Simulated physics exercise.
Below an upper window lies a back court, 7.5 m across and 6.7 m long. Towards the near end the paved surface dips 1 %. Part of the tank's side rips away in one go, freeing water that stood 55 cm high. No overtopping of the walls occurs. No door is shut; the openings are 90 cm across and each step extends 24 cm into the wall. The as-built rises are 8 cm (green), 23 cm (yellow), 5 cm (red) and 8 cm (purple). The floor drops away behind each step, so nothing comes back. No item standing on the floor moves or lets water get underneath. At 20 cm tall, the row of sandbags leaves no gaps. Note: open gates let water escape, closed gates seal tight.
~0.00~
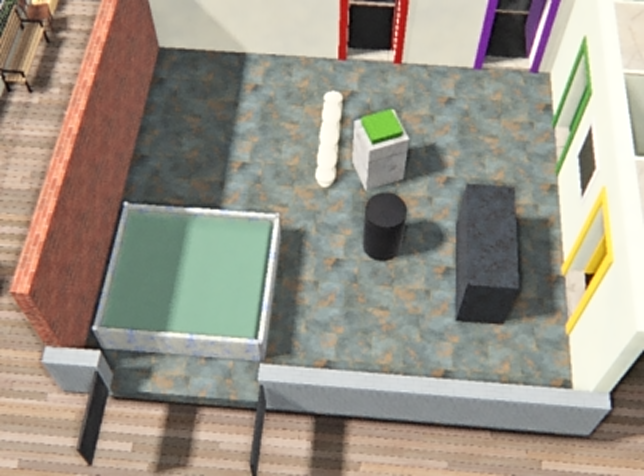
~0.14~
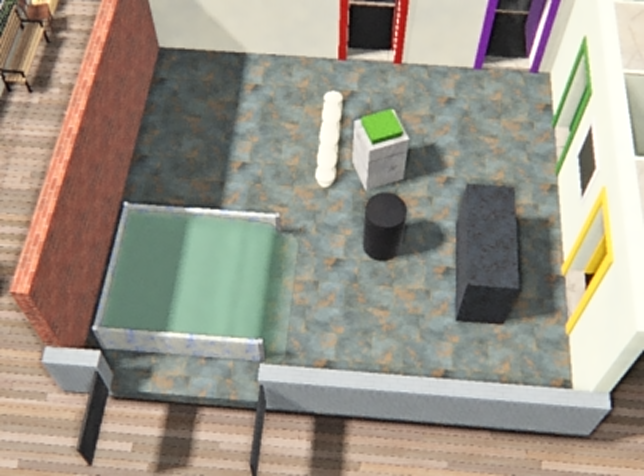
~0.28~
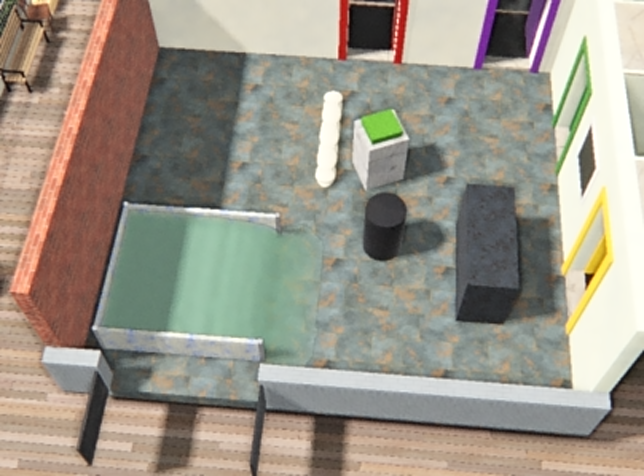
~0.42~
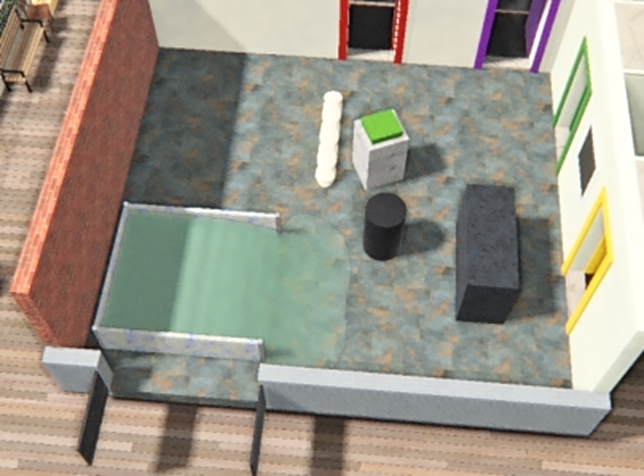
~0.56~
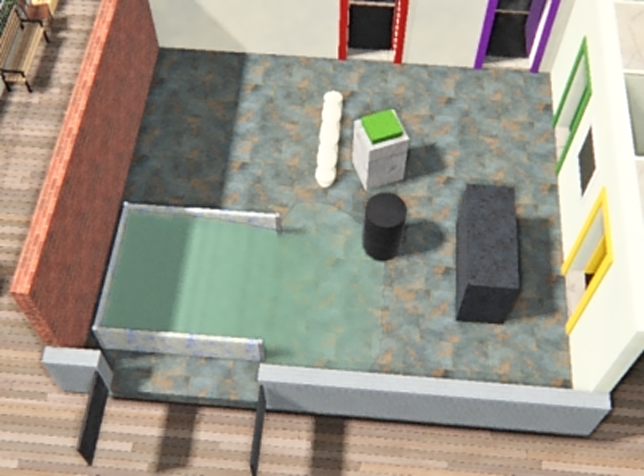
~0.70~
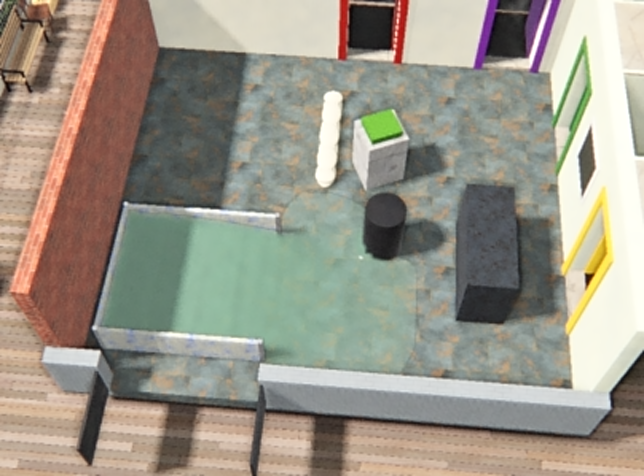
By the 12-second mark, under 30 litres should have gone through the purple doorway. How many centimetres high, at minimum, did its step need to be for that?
It needed to be about 18 cm high.
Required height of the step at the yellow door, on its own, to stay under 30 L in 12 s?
For yellow, a step near 9.5 cm.
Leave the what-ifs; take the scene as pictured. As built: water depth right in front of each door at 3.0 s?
Green door 0 cm, yellow door 13 cm, red door 0 cm, purple door 0 cm.
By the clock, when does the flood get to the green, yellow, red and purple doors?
It gets to green after 3.0 s, yellow after 2.0 s, red after 4.0 s and purple after 3.8 s.
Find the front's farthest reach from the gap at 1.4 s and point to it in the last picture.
In the last picture, around (552, 344).
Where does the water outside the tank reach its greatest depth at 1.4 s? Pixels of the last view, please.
Check close to (448, 304).
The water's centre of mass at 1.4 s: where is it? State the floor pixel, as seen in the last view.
Look at about (253, 296) in the last view.
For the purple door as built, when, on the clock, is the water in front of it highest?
5.0 s.
After 1.4 s water covers 25 % of the floor, deepest (34 cm) near (448, 304); it has not reached the purple door.
After 3.0 s water covers 40 % of the floor, deepest (44 cm) near (568, 411); it has not reached the purple door.
After 12.0 s water covers 95 % of the floor, deepest (10 cm) near (558, 254); 5 cm at the purple door, 185 litres in over its 8 cm step.
At the purple door as built, the water arrived by 3.8 s and peaked near 24 cm at 5.2 s.
With a step of 15 cm, 59 litres would have come in within the 12 s; with 20 cm, 20 litres. So under 30 litres takes about 18 cm.
